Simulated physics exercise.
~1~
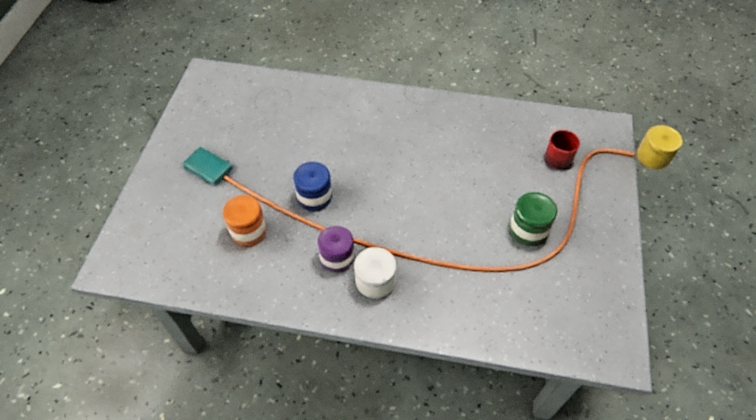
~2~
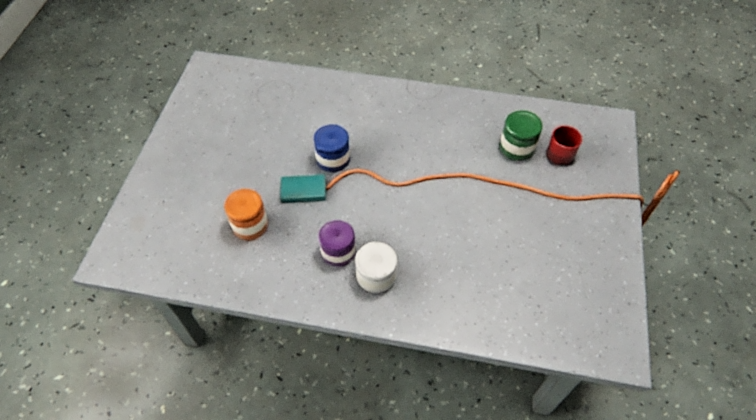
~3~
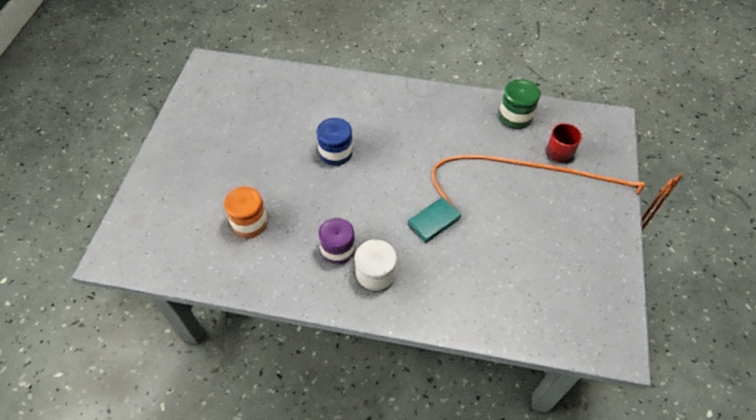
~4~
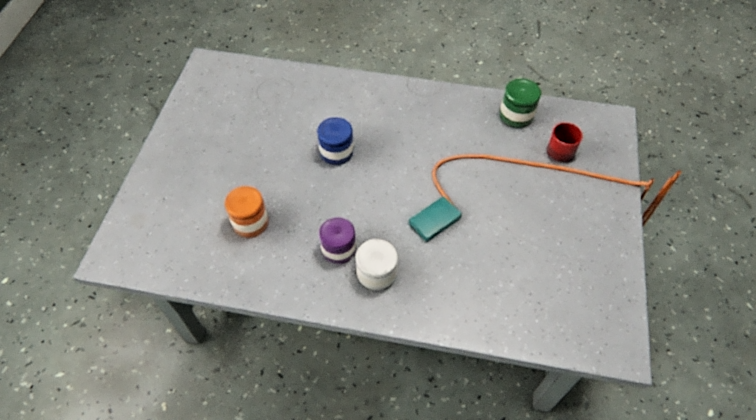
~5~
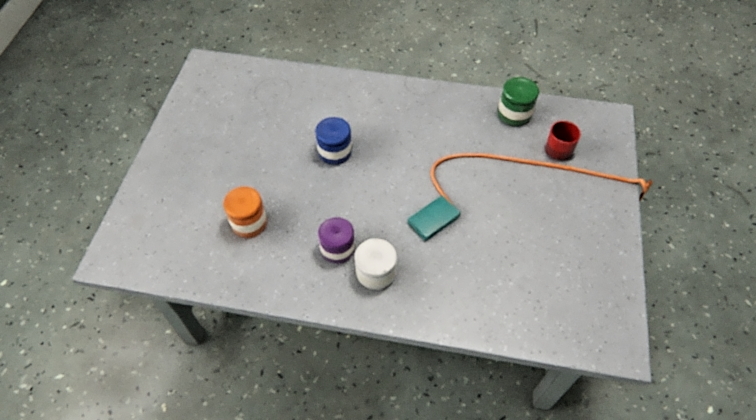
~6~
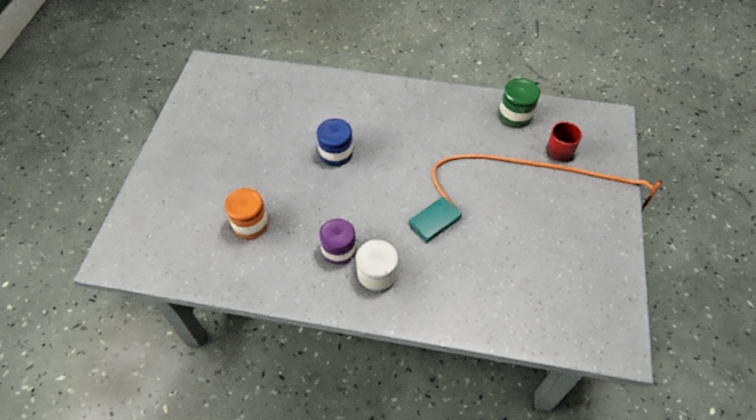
On a grey side table, a yellow object drops off the right edge, its orange cable pulling the teal phone rightward and sweeping the green and blue tins upward; the phone stops mid-table, the cable hanging over the edge, while the orange tin, purple canister, white tin and red mug stay put.
